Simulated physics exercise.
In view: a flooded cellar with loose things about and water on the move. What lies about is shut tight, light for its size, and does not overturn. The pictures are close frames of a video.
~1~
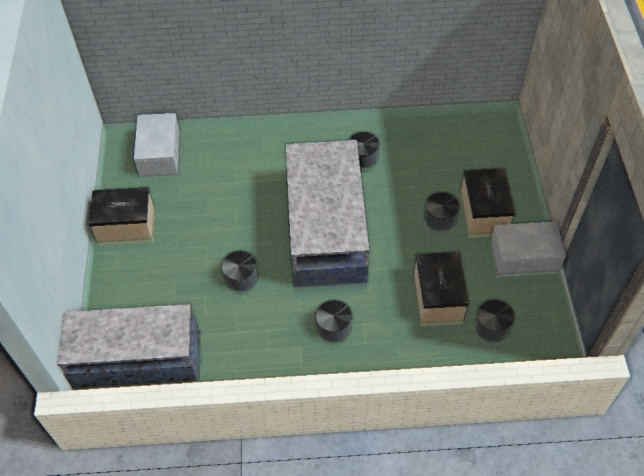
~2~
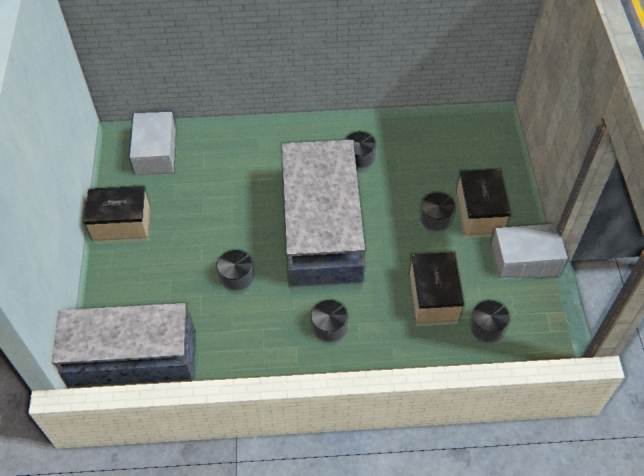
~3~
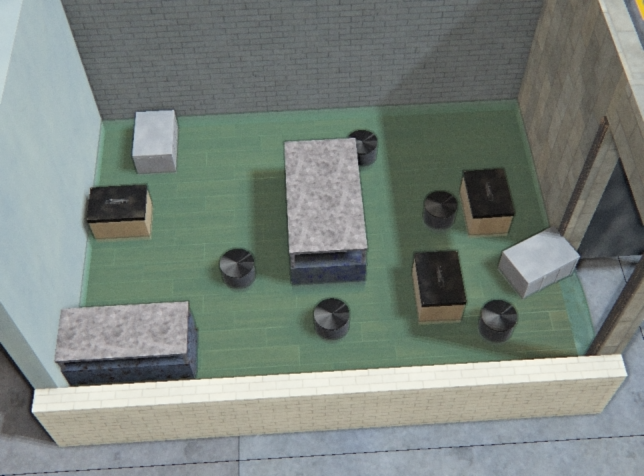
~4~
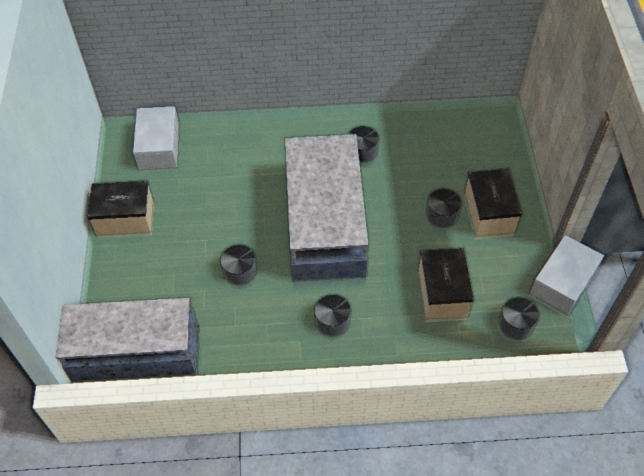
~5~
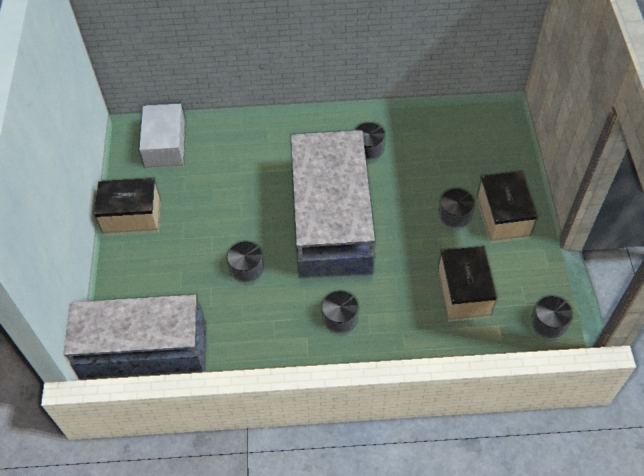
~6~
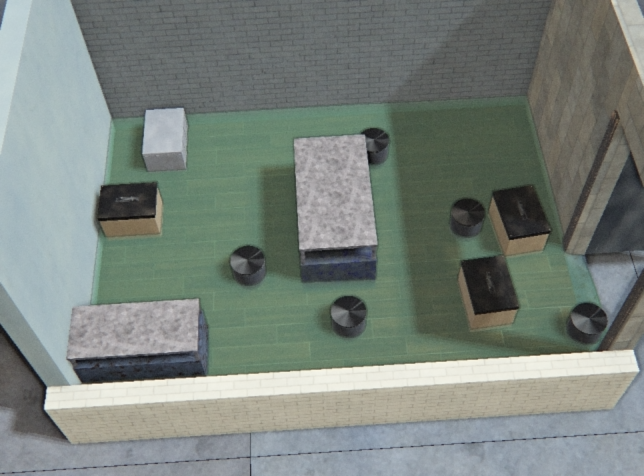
A large speckled block stayed put in a green-floored room as a pale box by the doorway turned and slid out of view, then a round dark pail and nearby dark-topped chests drifted right.
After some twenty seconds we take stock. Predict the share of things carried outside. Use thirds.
It is two thirds or more.
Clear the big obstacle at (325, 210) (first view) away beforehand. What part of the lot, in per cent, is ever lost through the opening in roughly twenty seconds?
Close to 70 %.
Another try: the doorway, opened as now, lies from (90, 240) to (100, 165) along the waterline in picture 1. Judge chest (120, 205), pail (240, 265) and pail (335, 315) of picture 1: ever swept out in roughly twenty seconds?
In that order: Carried outside, washed out, yes.
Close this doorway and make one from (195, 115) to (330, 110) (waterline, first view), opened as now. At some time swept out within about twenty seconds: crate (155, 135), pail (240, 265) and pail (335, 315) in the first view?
One after the other: Out, yes, washed out.
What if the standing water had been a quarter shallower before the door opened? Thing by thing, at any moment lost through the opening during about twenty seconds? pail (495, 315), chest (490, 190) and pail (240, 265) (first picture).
As listed: Yes, out, still in.
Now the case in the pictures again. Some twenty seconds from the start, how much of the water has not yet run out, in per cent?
Roughly 40 per cent.
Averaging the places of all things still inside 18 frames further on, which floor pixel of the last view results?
Near (300, 237).
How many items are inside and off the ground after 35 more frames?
2 of them.
A moment on, 4 of 10 are out; 6 afloat.
Next, 6 of 10 are out; 4 afloat.
Later, 7 of 10 are out; 2 afloat.
In the end, 7 of 10 are out; 2 afloat.
